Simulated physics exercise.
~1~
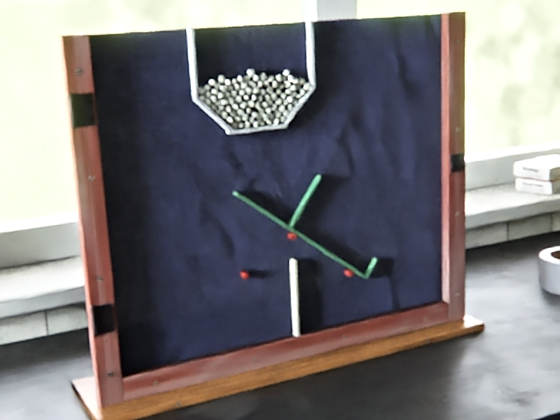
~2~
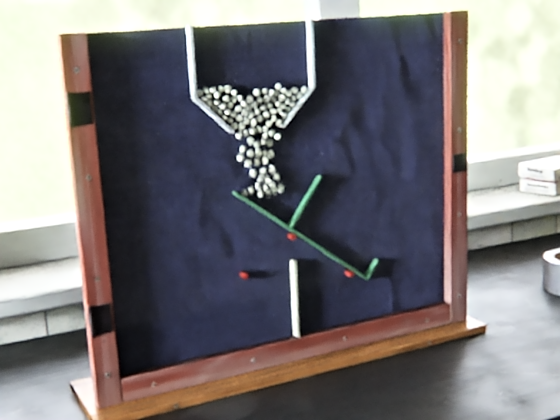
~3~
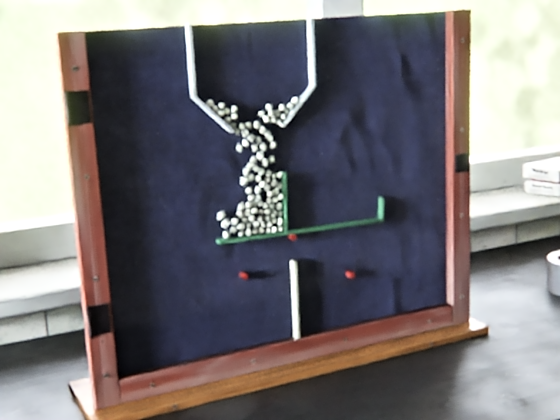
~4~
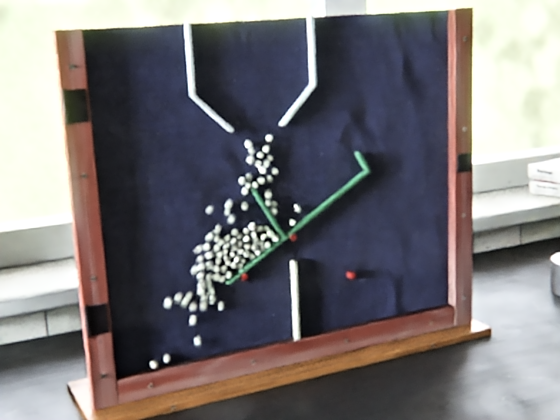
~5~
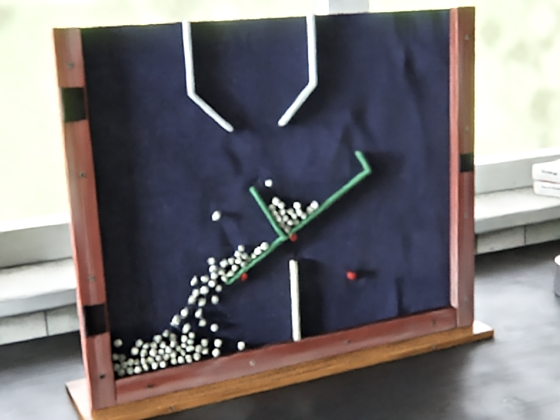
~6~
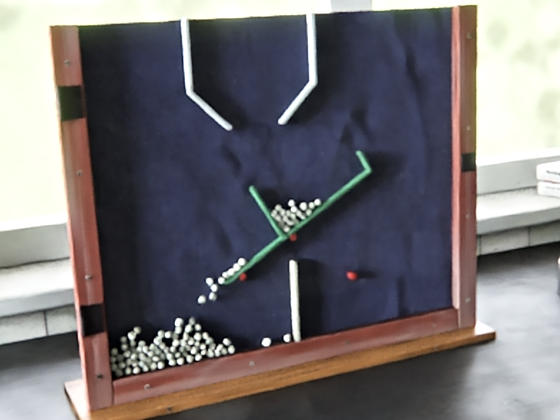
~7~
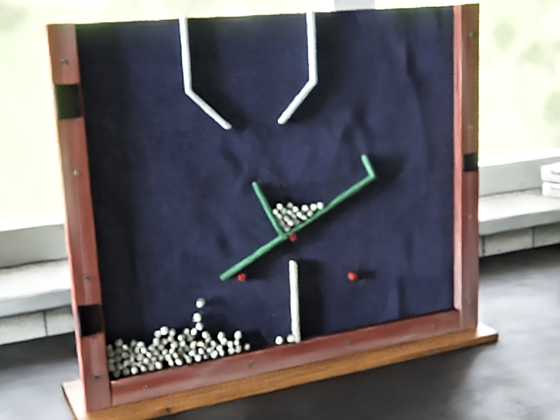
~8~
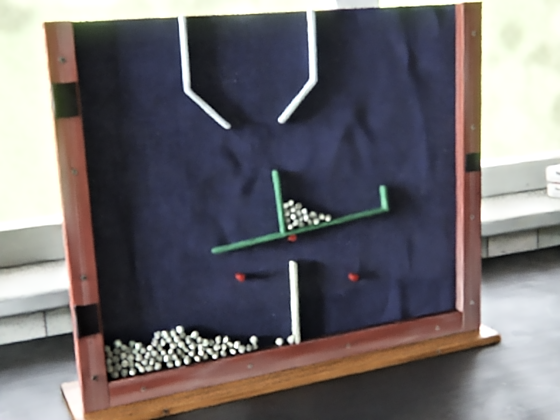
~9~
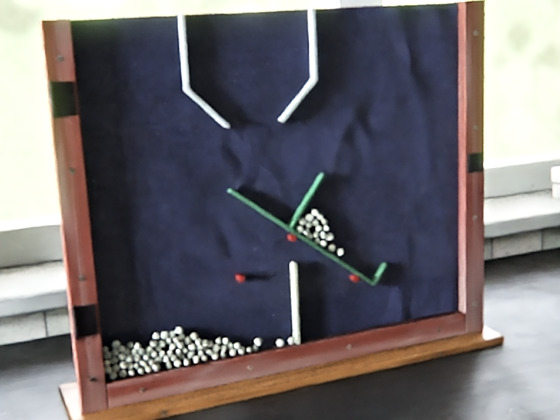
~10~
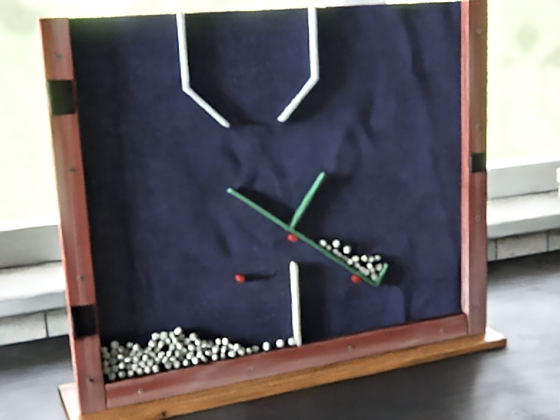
The video shows small pale beads draining from a hopper in an upright framed case onto a pivoting green tray, which tips left and spills most into the left side below, then swings back right, the remaining beads sliding to its lipped right end and staying there.
